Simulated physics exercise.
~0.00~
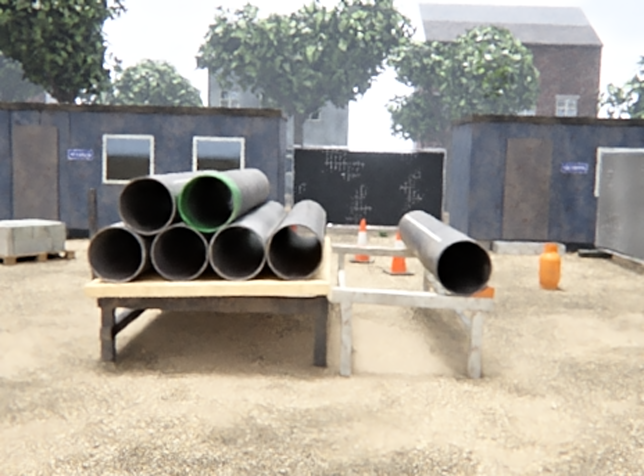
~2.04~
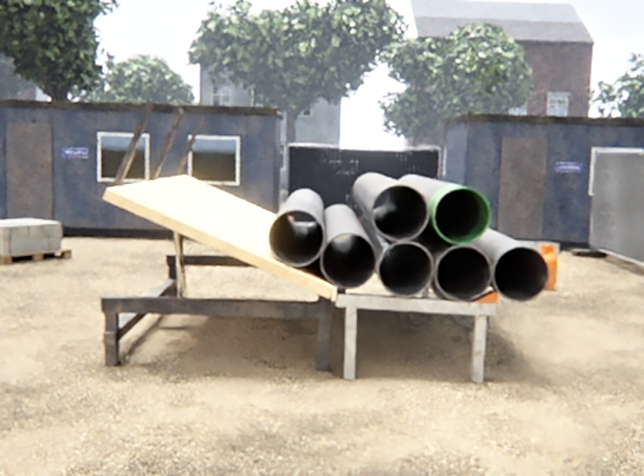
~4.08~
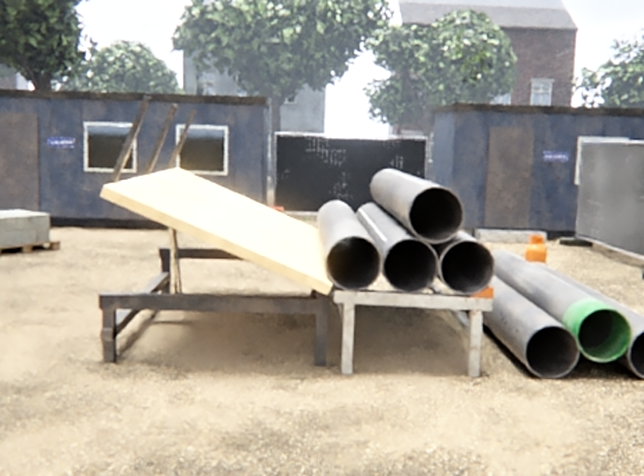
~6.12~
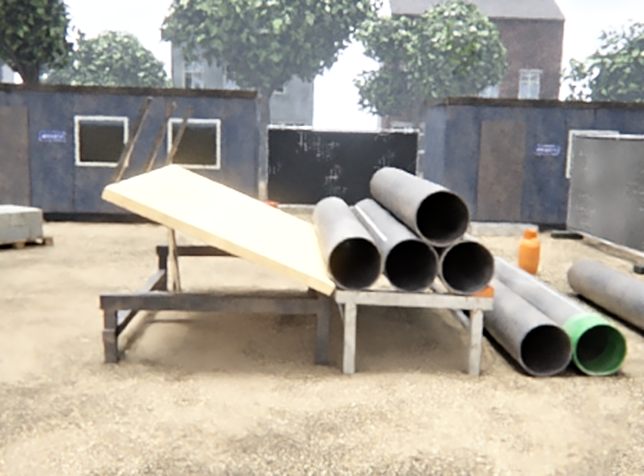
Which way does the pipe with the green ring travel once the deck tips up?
It moves to the right, across the rack and over its far end.
